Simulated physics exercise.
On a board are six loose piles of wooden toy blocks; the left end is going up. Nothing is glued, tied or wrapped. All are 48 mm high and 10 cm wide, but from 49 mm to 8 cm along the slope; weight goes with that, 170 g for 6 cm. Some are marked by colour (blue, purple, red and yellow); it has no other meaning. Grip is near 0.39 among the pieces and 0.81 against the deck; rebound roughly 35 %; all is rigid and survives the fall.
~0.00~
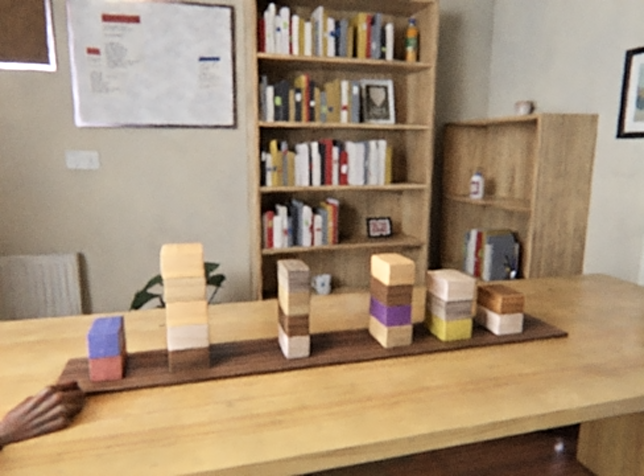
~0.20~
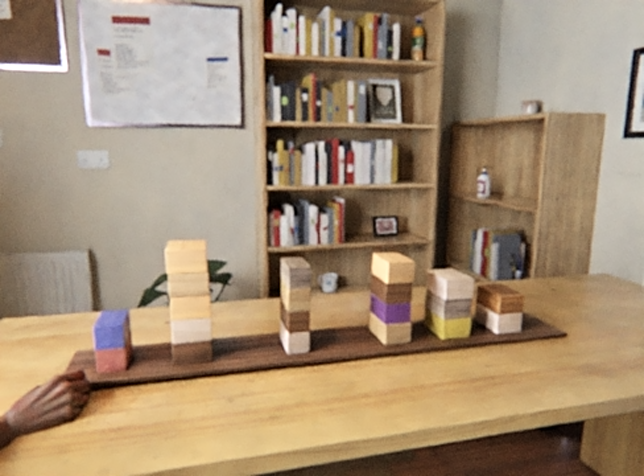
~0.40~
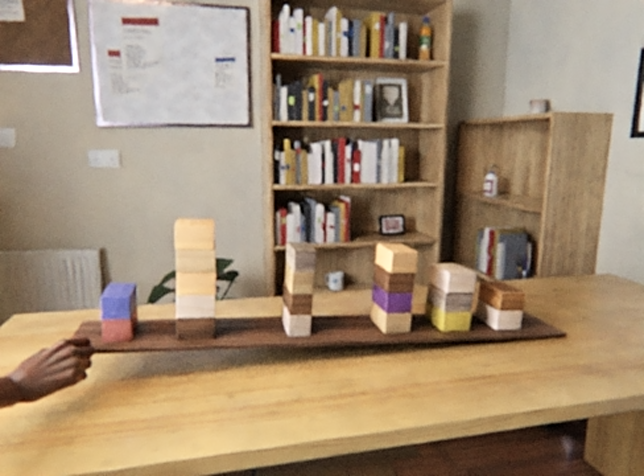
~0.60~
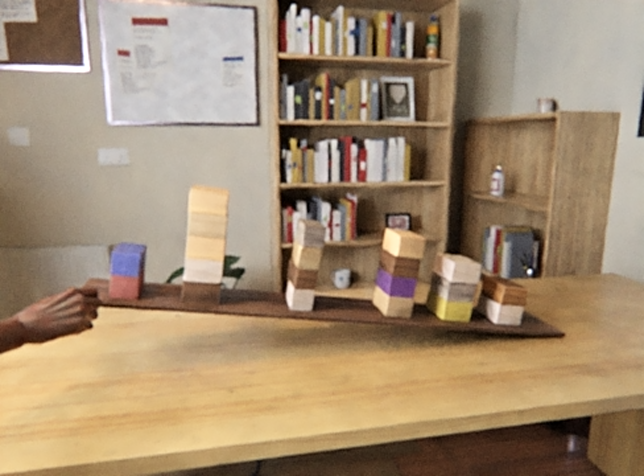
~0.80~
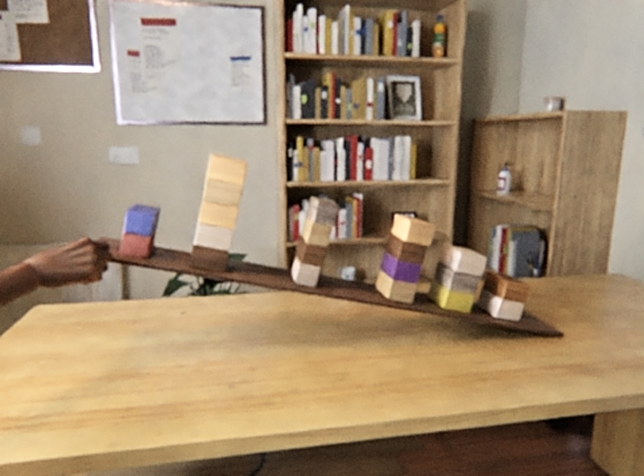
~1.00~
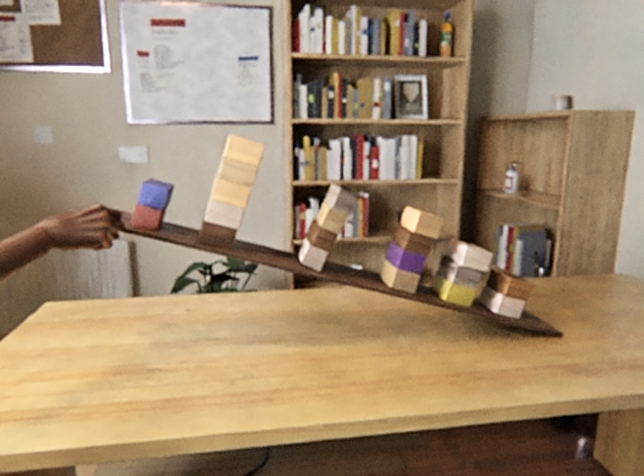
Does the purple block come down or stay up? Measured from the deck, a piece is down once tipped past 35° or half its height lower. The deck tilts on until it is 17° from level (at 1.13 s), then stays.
That block falls.
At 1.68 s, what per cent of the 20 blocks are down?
70 per cent by then.
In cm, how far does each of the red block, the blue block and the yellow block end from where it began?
Red 30, blue 30, yellow 8.
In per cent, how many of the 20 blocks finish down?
Roughly 80 per cent of them.
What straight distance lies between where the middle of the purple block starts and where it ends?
About 13 cm.
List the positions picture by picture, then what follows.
In the first picture (places mark the middle of the side facing us; the camera moves round a little; leans and shifts are taken against what carries them), middle of the deck's edge (348, 362) slope 0°; purple block (399, 316); red block (106, 369); blue block (104, 346); nothing disturbed.
The second picture shows middle of the deck's edge (347, 358) slope 0°; purple block (398, 314).
The third picture shows middle of the deck's edge (346, 343) slope 3°; purple block (399, 303).
The fourth picture shows middle of the deck's edge (347, 321) slope 8°; purple block (403, 288).
The fifth picture shows middle of the deck's edge (351, 299) slope 13°; purple block (408, 273); 4 disturbed, none down.
The sixth picture shows middle of the deck's edge (354, 285) slope 16°; purple block (412, 263); blue block (152, 196) shifted 5 mm; yellow block (461, 295); steepest lean 8°, the block at (326, 240); 12 disturbed, none down.
After 1.28 s, slope 17°; 4 of the 20 blocks down; purple block leaning 6°.
After 1.68 s, slope 17°; 14 of the 20 blocks down; purple block 48 mm lower; blue block leaning 10°.
At rest (3.3 s), slope 17°; 16 of the 20 blocks down; purple block 48 mm lower; blue block upside down; red block unmoved. As the last picture would show them, middles, purple block near (435, 284), blue block near (232, 230).
